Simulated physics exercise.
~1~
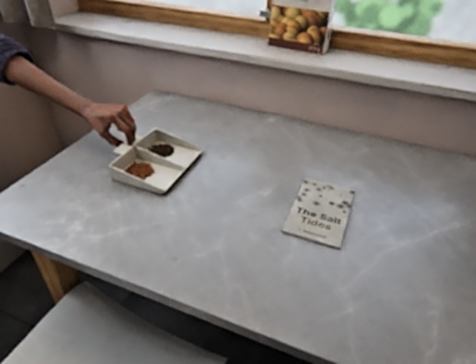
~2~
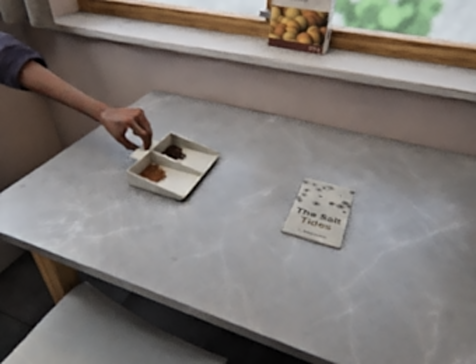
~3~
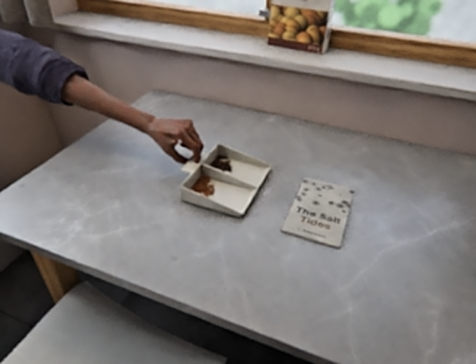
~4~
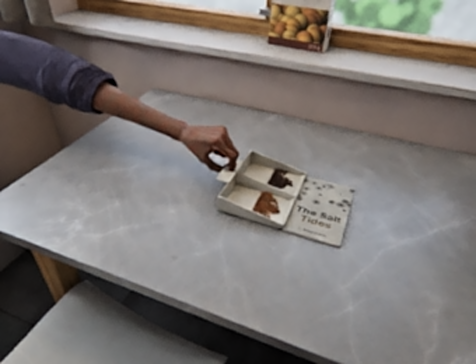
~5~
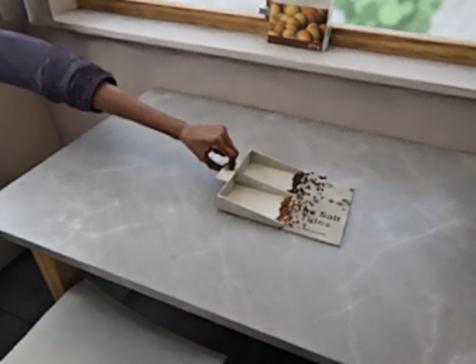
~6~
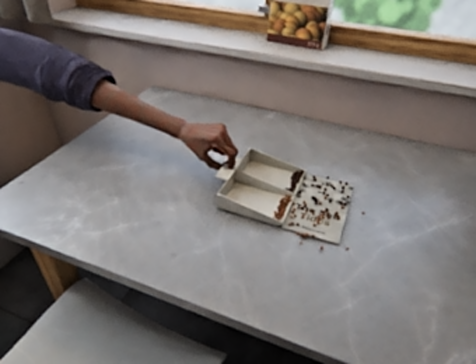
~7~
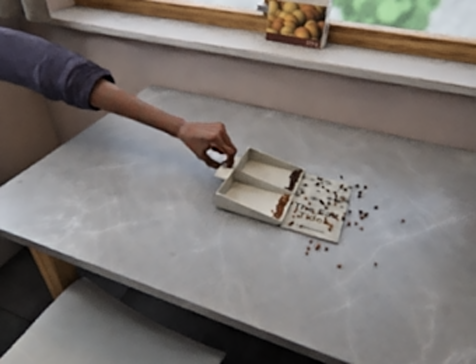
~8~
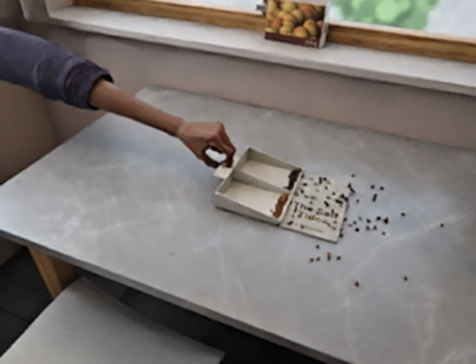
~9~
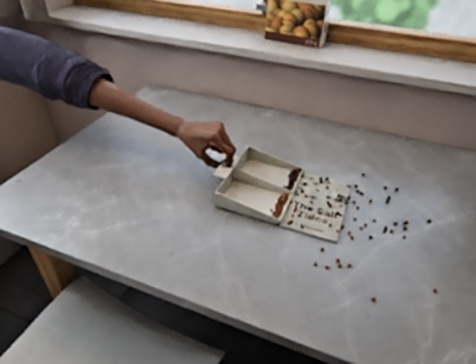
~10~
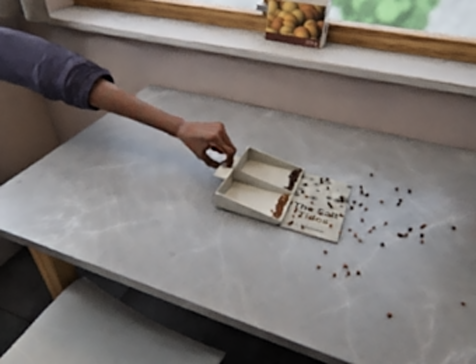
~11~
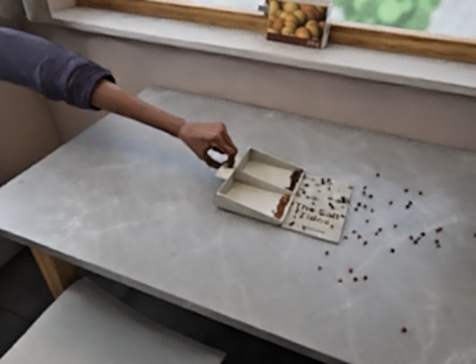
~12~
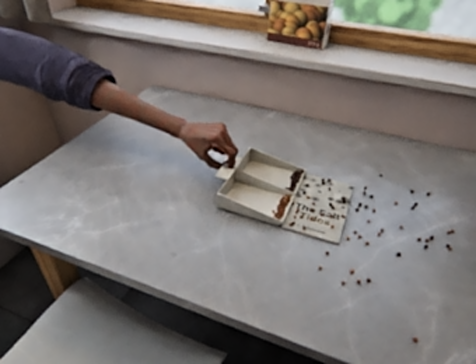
Hand pushing a divided tray right along a grey table until it stops at a thin book, small dark pieces scattering beyond.
